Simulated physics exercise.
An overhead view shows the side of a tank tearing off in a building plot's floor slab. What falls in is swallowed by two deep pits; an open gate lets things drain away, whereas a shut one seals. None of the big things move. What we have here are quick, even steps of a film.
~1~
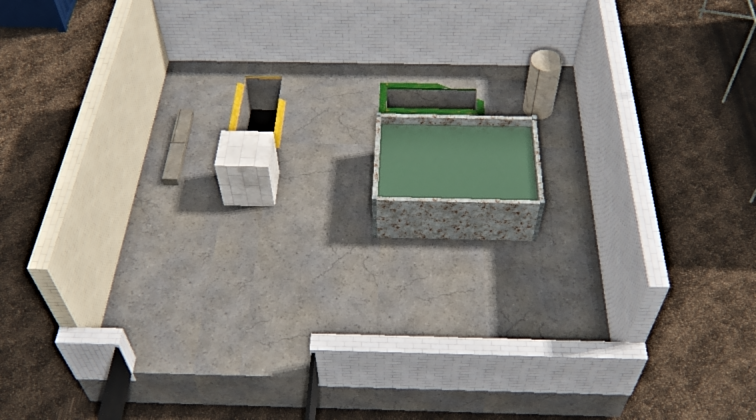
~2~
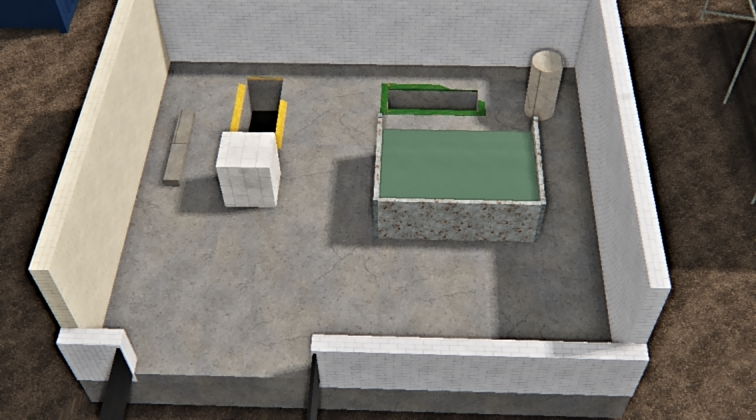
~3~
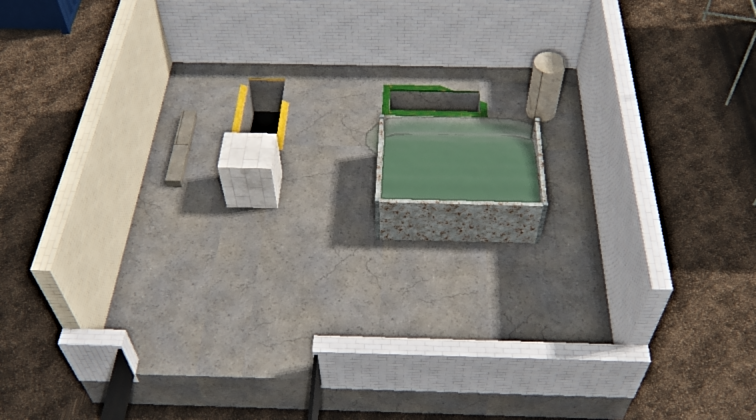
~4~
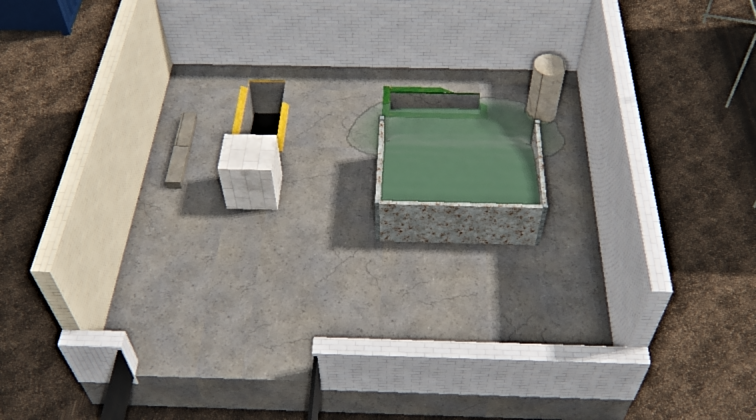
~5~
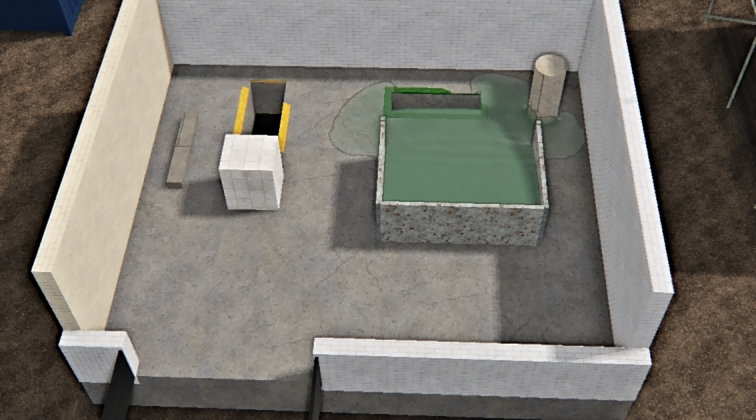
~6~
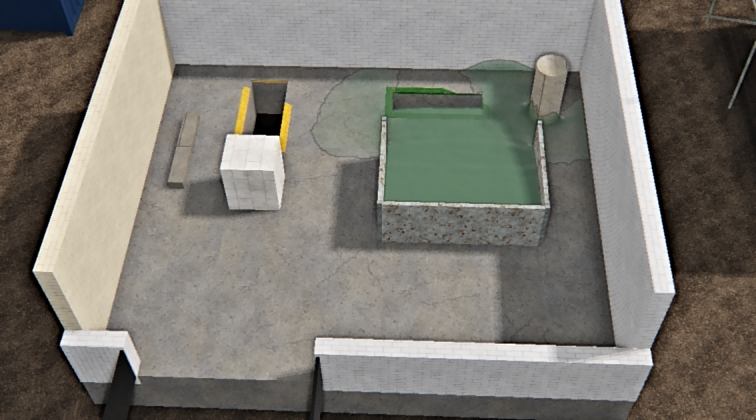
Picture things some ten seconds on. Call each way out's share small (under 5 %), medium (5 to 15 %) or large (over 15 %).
Small, medium or large: The gate gets a small share; the yellow pit gets a medium share; the green pit gets a large share.
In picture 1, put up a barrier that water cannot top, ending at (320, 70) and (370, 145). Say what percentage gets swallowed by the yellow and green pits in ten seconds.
Percent shares - yellow: 2; green: 70.
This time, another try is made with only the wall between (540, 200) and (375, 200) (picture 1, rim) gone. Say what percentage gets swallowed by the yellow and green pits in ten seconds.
Out of every hundred parts, yellow takes 8 and green takes 10.
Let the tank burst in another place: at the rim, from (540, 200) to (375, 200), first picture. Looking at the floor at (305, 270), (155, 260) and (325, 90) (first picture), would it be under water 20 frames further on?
Listed in order, they come out sitting in a pool, sitting in a pool and without a puddle.
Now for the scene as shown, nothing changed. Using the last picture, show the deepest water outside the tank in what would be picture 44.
I'd point to (607, 375).
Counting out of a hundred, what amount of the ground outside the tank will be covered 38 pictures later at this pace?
I'd say 50 per cent.
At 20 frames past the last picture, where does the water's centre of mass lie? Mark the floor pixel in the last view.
I reckon somewhere around (454, 148).
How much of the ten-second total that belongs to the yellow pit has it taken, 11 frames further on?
Estimated share: About 10 %.
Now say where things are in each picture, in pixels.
In the first picture, the water tank at (457, 160) is whole and still.
In the second picture, water pours out on the water tank's far side and has run to a hidden place.
In the third picture, the front is at a hidden place, out from the gap on the water tank's far side.
In the fourth picture, the front is at (553, 125), out from the gap on the water tank's far side.
In the fifth picture, the front is at (360, 96), out from the gap on the water tank's far side.
In the sixth picture, the front is at (359, 74), out from the gap on the water tank's far side.
A moment on, water covers 20 % of the floor; the gate 0 %, the yellow pit 0 %, the green pit 25 %.
Next, water covers 25 % of the floor; the gate 0 %, the yellow pit 1 %, the green pit 38 %.
Then, water covers 35 % of the floor; the gate 0 %, the yellow pit 5 %, the green pit 49 %.
Later, water covers 50 % of the floor; the gate 0 %, the yellow pit 10 %, the green pit 58 %.
In the end, water covers 70 % of the floor; the gate 1 %, the yellow pit 13 %, the green pit 62 %.
